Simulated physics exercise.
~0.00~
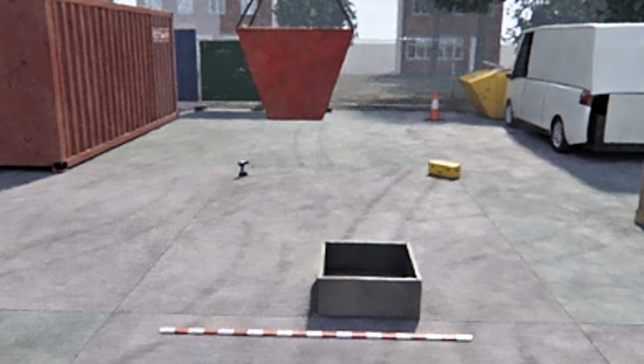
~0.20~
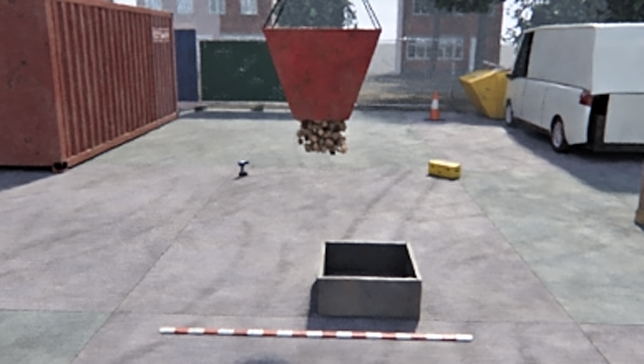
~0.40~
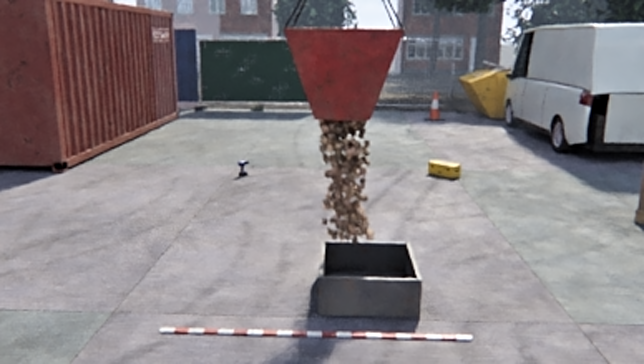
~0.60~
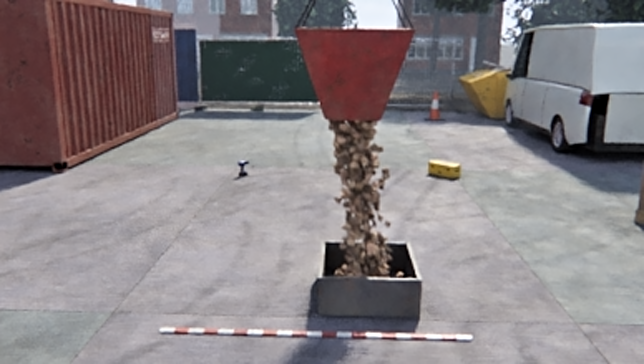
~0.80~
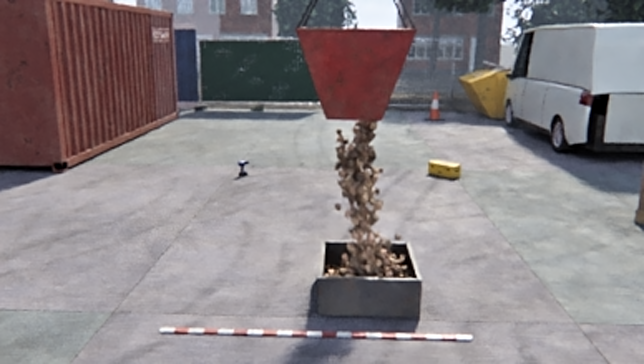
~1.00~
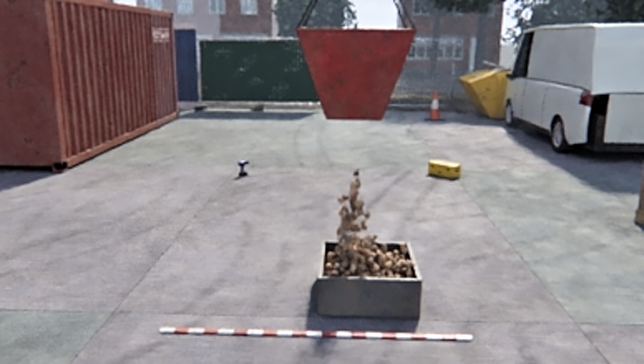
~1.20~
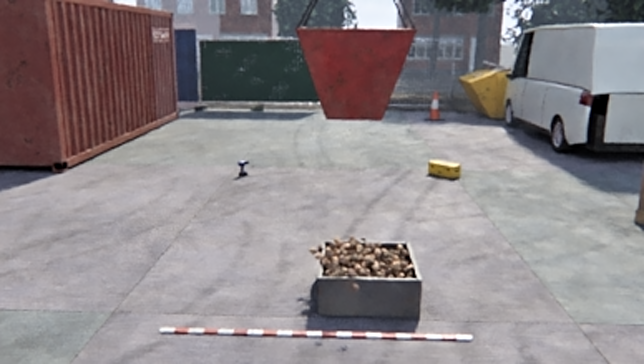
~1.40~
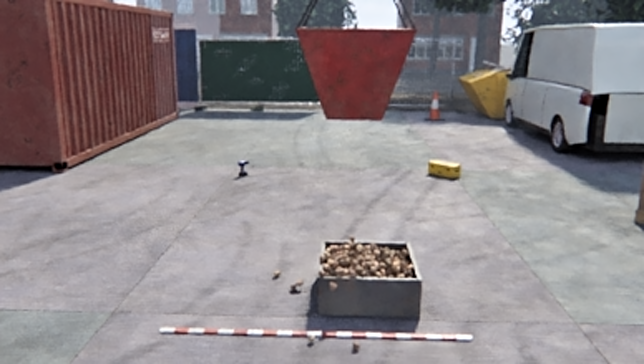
A red hopper moves right, drops brown stones that fill the bin, and a few spill.
